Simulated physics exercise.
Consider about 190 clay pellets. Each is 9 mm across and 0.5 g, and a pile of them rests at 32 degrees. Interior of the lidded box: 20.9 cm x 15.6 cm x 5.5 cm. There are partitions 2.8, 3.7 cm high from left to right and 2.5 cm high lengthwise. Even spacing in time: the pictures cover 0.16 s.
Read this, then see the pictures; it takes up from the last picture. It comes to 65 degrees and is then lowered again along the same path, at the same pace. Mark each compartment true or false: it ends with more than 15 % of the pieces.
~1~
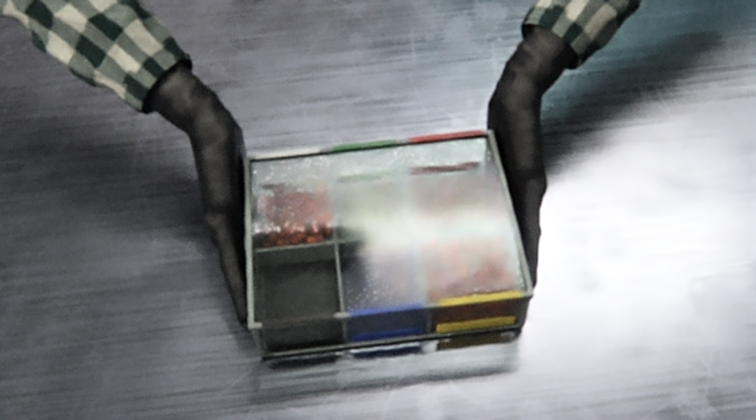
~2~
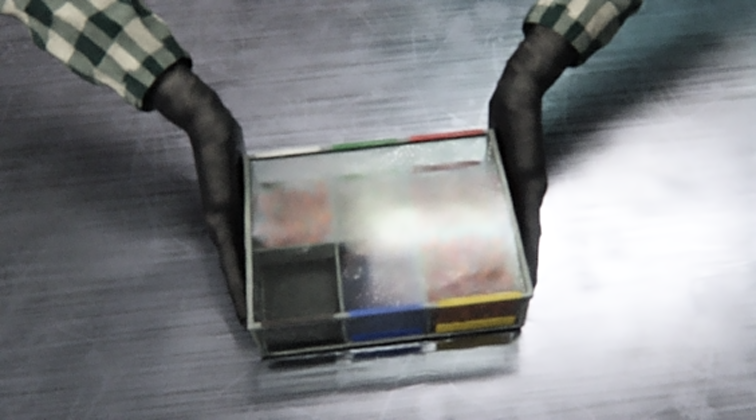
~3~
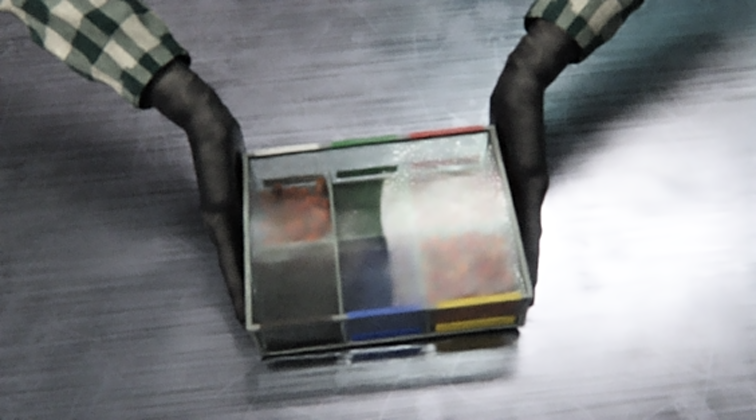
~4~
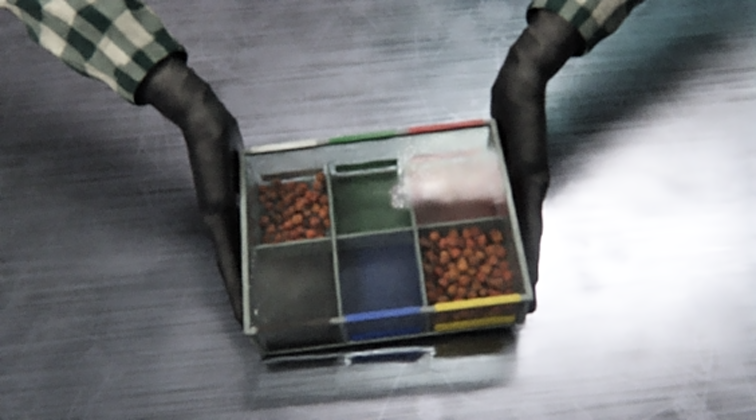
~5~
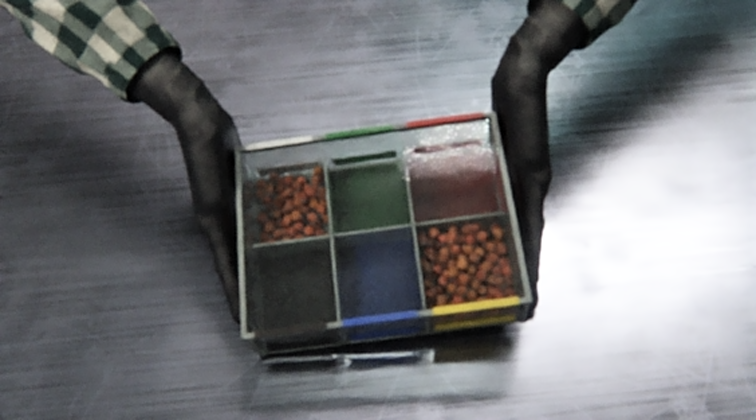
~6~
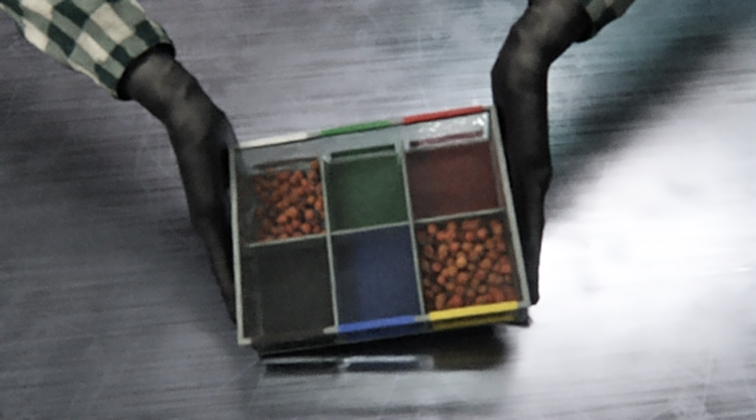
Red compartment: False, blue compartment: False, green compartment: False, yellow compartment: True, white compartment: True, black compartment: False.
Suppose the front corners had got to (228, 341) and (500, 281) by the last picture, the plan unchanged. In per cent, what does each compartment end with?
Per cent at the finish: Red 0, blue 5, green 0, yellow 55, white 30, black 5.
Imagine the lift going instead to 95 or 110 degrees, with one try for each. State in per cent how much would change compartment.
Some 30 and some 40 per cent, respectively.
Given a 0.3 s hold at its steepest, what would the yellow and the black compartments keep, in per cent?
In per cent: Yellow 65; black 5.
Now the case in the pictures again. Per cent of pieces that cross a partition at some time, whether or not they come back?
Estimate: Some 5 per cent.
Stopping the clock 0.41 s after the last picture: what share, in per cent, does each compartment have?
Red 0 %, blue 0 %, green 0 %, yellow 65 %, white 35 %, black 0 %.
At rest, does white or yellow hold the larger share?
Yellow compartment.
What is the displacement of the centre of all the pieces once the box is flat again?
Displacement: Near 2.0 cm.
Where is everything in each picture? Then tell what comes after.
In the first frame, box tilt 0 degrees, front corners at (254, 324) and (528, 293); yellow 65 %, white 35 %.
In the second frame, box tilt 1 degrees, front corners at (253, 325) and (528, 293).
In the third frame, box tilt 3 degrees, front corners at (252, 326) and (527, 294).
In the fourth frame, box tilt 6 degrees, front corners at (250, 329) and (527, 296), lowest corner left front.
In the fifth frame, box tilt 10 degrees, front corners at (247, 334) and (526, 298), lowest corner left front.
In the sixth frame, box tilt 15 degrees, front corners at (244, 340) and (524, 302), lowest corner left front; yellow 65 %, white 35 %.
Then, 0.41 s after the last picture, tilt 64 degrees; yellow 65 %, white 35 %.
Then, 0.68 s after the last picture, tilt 27 degrees; yellow 65 %, white 30 %, black 5 %.
Then, 1.06 s after the last picture, tilt 0 degrees; yellow 65 %, white 30 %, black 5 %.
In the end, red 0 %, blue 0 %, green 0 %, yellow 65 %, white 30 %, black 5 %.
